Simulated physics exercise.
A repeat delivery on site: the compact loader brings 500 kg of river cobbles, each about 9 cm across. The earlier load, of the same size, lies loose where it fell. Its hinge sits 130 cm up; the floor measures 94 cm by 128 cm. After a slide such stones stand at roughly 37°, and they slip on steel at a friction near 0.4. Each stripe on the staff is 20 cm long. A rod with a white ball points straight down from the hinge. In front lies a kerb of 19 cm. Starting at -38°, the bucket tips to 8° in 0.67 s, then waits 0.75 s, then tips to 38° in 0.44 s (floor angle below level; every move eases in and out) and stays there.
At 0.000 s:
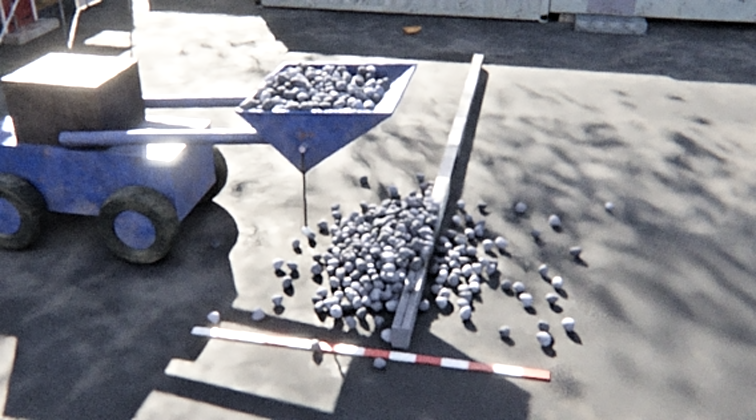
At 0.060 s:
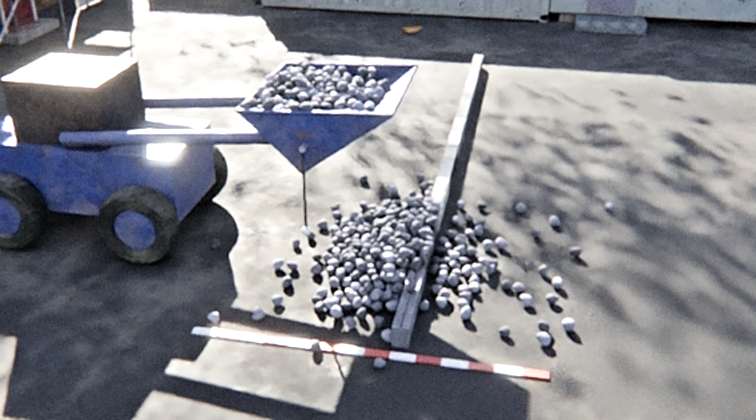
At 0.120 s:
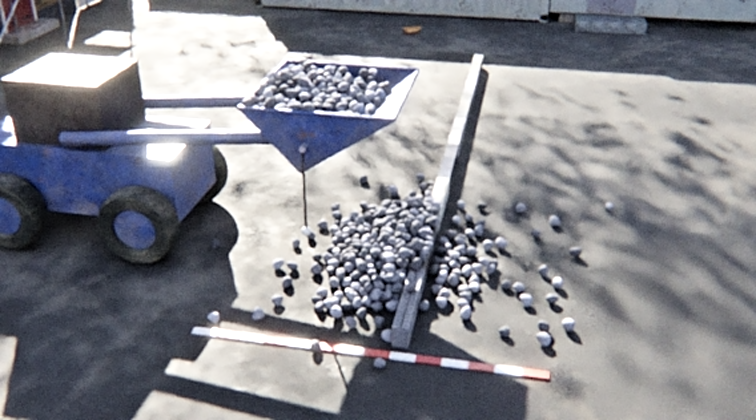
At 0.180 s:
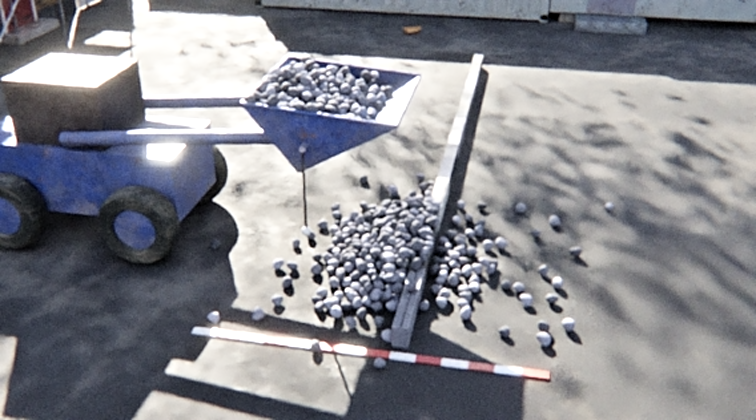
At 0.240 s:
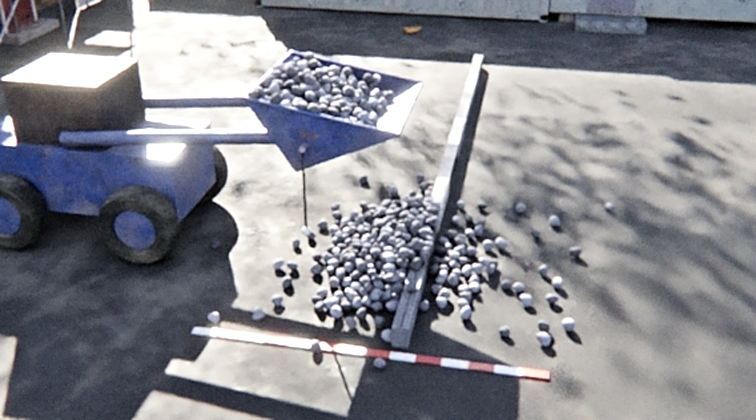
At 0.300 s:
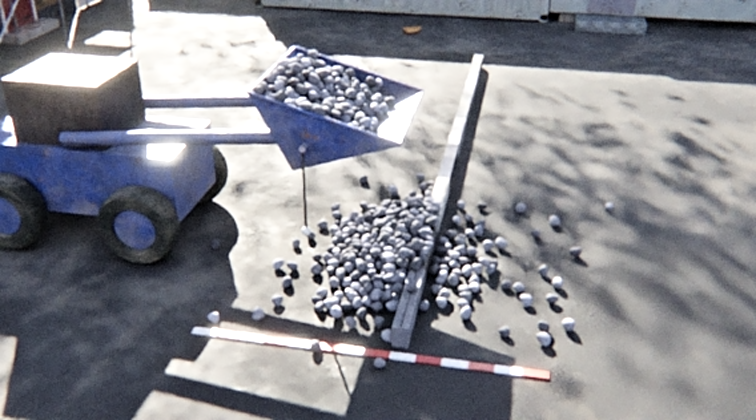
The blue bucket of a small four-wheeled loader at left, heaped with grey cobbles, tilts its front lip gradually downward, slowly then faster, and its stones shift inside, while the loader and camera stay still. Below it, loose grey cobbles lie on both sides of a long pale kerb, behind a red-and-white striped staff. The setting is a sunlit, shadow-streaked grey yard, seen from above.
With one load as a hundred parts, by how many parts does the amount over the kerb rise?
Some 62 per cent is added.
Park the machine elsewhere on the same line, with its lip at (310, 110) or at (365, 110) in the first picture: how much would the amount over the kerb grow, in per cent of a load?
About 0 and 30 per cent.
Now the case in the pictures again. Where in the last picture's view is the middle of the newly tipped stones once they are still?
Around (444, 248).
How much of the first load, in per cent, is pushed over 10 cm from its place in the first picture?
Roughly 10 per cent of them.
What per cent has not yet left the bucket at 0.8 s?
It holds some 100 per cent.
After 0.5 s the floor is at 1°; in per cent of one load, 100 in the bucket, 86 on this side of the kerb, 14 over the kerb; the foremost stones are at (565, 277).
After 0.8 s the floor is at 8°; in per cent of one load, 100 in the bucket, 86 on this side of the kerb, 14 over the kerb; the foremost stones are at (565, 277).
After 2.3 s the floor is at 38°; in per cent of one load, 19 in the bucket, 140 on this side of the kerb, 41 over the kerb; the foremost stones are at (565, 277).
After 5.1 s the floor is at 38°; in per cent of one load, 0 in the bucket, 124 on this side of the kerb, 76 over the kerb; the foremost stones are at (577, 265). Net gain over the kerb, 62.
